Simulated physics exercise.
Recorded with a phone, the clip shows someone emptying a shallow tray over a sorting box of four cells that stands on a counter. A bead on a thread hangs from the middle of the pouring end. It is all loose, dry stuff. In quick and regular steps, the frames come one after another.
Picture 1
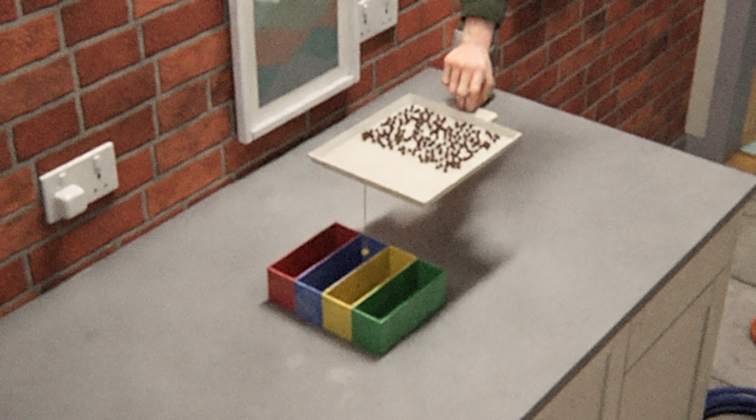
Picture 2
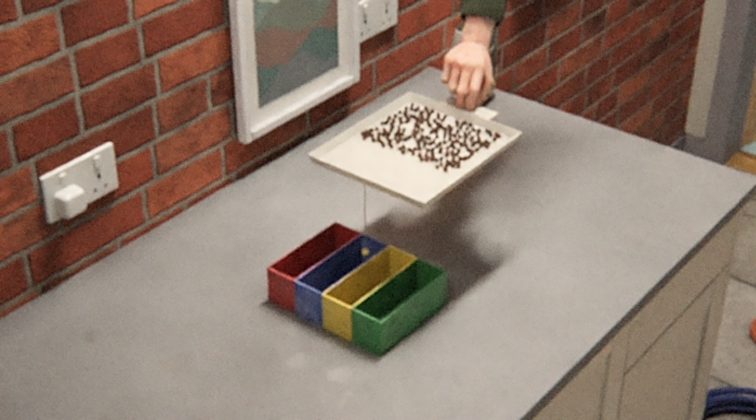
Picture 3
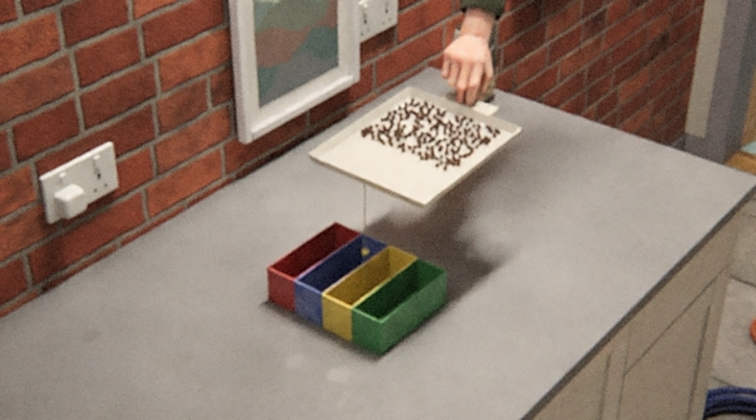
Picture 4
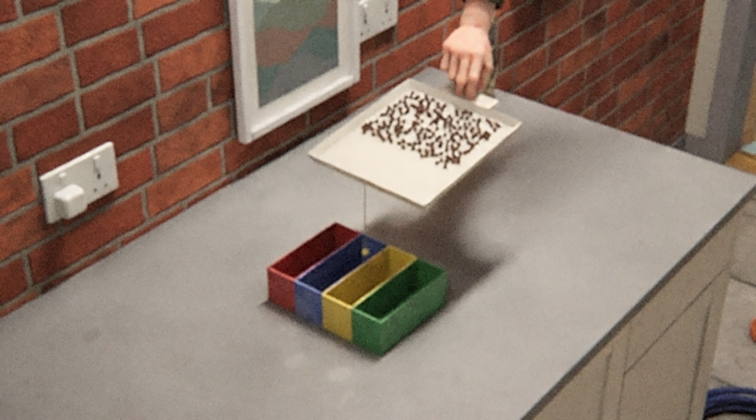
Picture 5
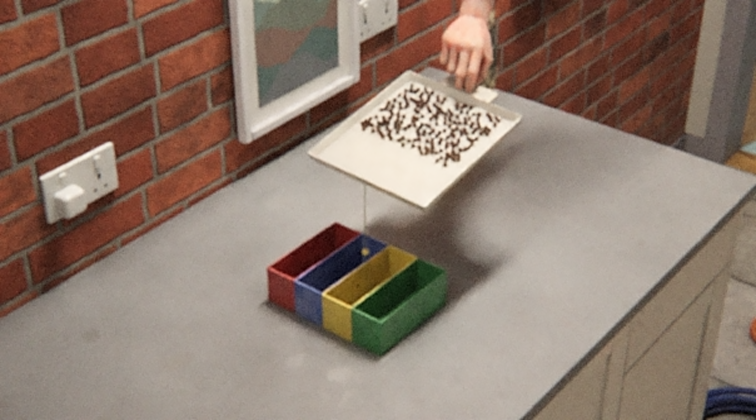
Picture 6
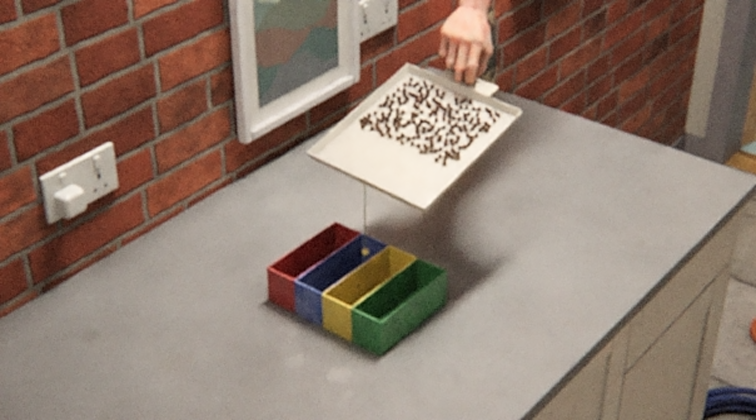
A hand holds a shallow white tray of small dark berries level above a counter, behind a box with red, blue, yellow and green cells. The hand then slowly lifts the far end, tilting the tray slightly toward its right front corner, while the berries shift very little.
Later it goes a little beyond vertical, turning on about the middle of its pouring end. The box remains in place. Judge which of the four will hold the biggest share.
I would say the green cell.
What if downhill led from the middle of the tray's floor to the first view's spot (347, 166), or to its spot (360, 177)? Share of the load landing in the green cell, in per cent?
I'd say some 0 in a hundred at first, then 0 in a hundred.
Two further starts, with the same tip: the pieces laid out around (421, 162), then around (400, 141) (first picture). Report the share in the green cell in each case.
60 and 50 per cent.
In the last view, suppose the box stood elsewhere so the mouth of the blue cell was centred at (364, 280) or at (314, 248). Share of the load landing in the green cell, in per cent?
Around 20 and then 20 per cent.
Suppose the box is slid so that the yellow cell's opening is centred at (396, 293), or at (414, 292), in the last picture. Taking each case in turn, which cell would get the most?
With the first placing it's that yellow cell, with the second it's the yellow one.
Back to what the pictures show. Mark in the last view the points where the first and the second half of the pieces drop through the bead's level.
Early-half point (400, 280); late-half point (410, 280).
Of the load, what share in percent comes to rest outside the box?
I'd put it near 20 per cent of the load.
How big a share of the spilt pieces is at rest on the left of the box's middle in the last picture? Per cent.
It comes out at roughly 10 percent.
Soon after the last picture, tray tipped steeply; most on the tray; a small part in the green cell; a small part in the yellow cell; a stray few in the blue cell; a small part falling or outside the box.
A little later, tray tipped right over; a stray few on the tray; about half in the green cell; about a quarter in the yellow cell; a stray few in the blue cell; about a quarter falling or outside the box.
Later still, tray tipped past a quarter turn; about two thirds in the green cell; about a quarter in the yellow cell; a stray few in the blue cell; about a quarter falling or outside the box.
At rest, tray tipped past a quarter turn; about two thirds in the green cell; about a quarter in the yellow cell; a stray few in the blue cell; none in the red cell; about a quarter outside the box.
